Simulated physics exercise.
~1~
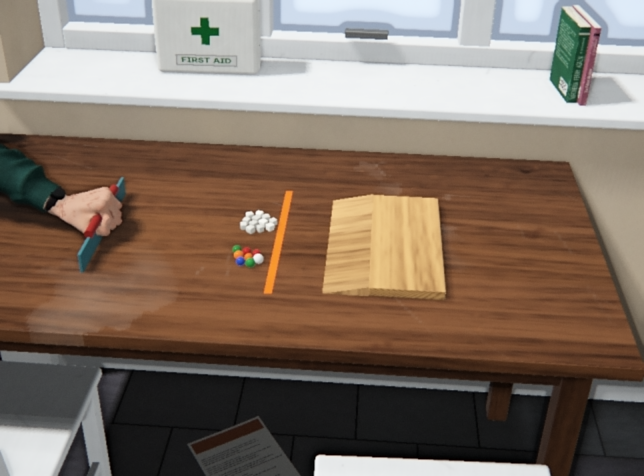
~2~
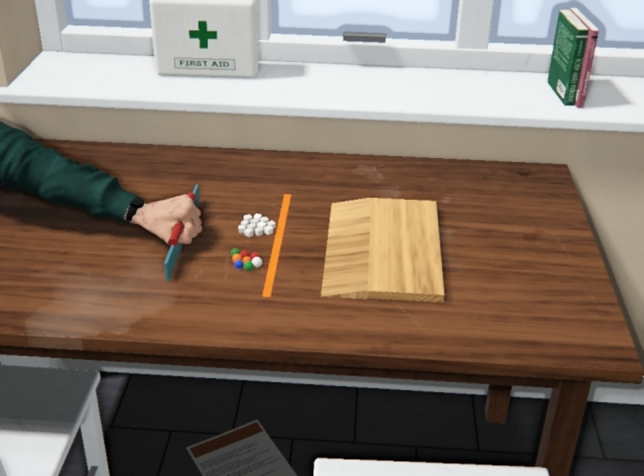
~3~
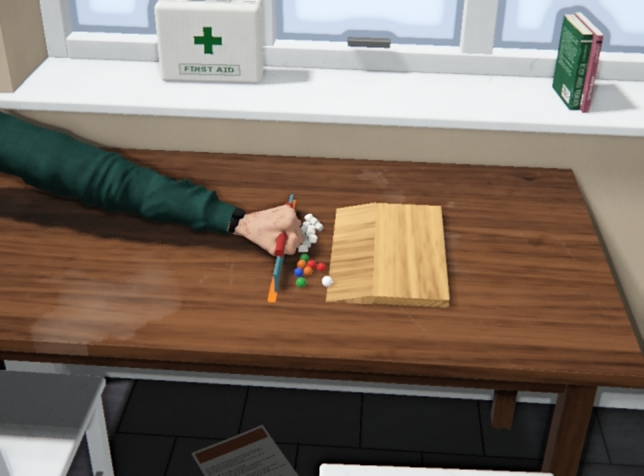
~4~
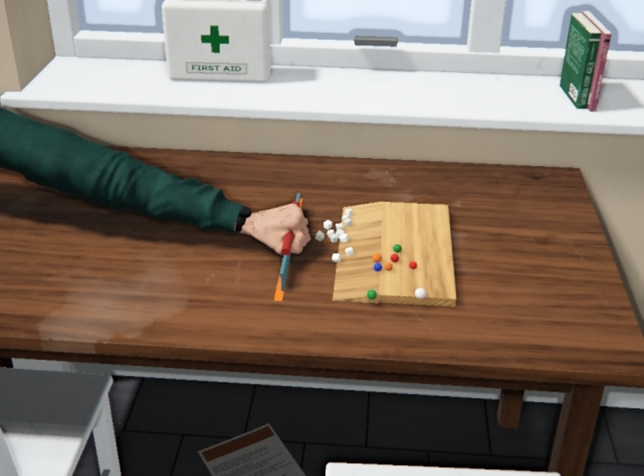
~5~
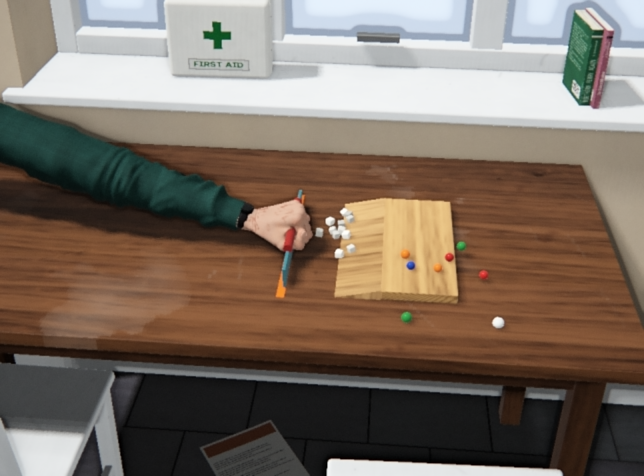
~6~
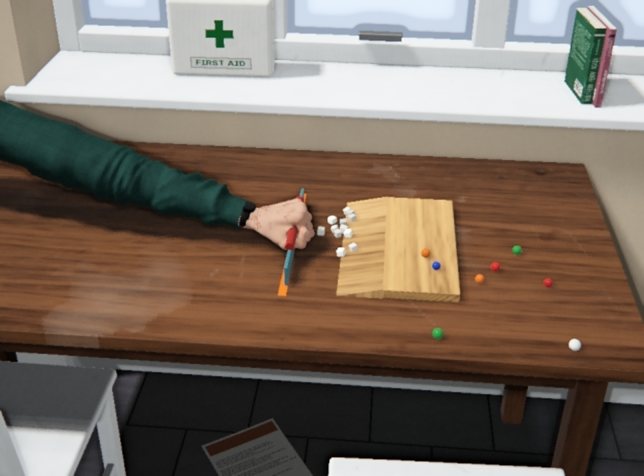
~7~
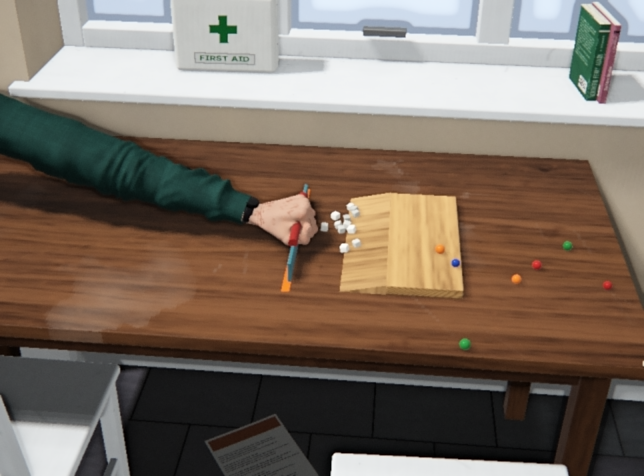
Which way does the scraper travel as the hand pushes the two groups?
The scraper travels to the right, towards the wooden ramp, until it stops at the orange tape.
